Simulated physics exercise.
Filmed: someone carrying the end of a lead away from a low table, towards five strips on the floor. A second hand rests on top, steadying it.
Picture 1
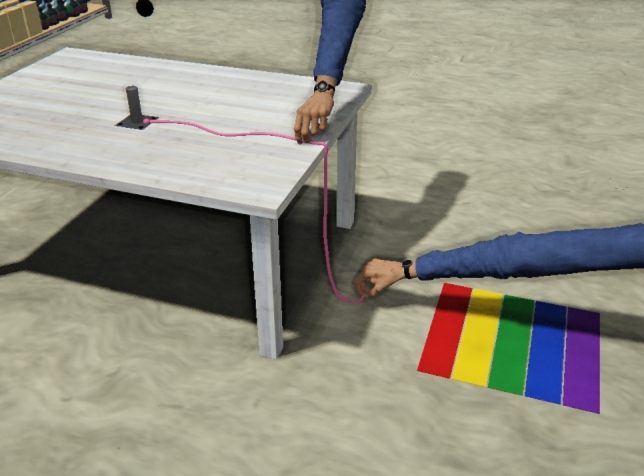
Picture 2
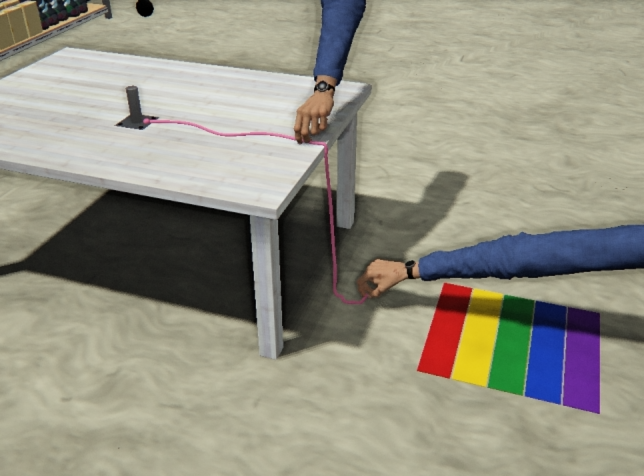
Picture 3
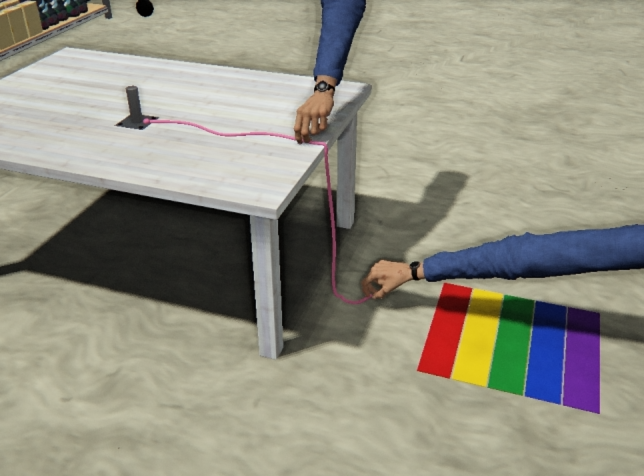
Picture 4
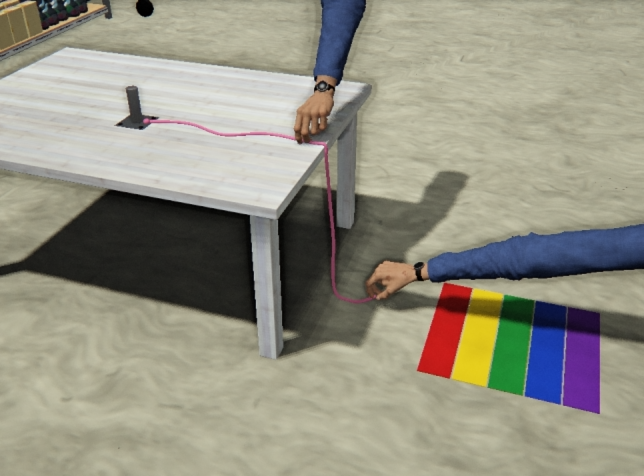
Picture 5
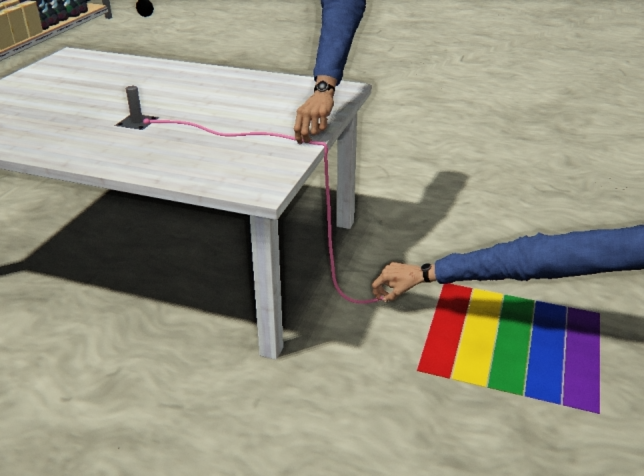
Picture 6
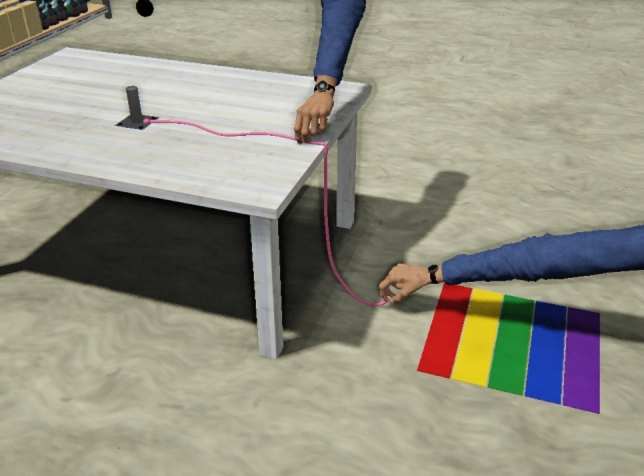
In a room with a pale floor, a pink lead runs from a small dark stand across a whitish table and hangs over its edge, one hand resting on it there. A second hand, low down, draws the lead's end slightly right, towards the red strip of five coloured ones.
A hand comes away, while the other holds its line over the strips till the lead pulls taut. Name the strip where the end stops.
Yellow.
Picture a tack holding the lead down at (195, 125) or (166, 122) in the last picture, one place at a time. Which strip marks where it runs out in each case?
First try yellow, second try yellow.
A little later, end near (412, 304); short of the strips.
Next, end near (455, 313); over red.
When it is tight, end near (479, 318); over yellow. It halts on the yellow strip.
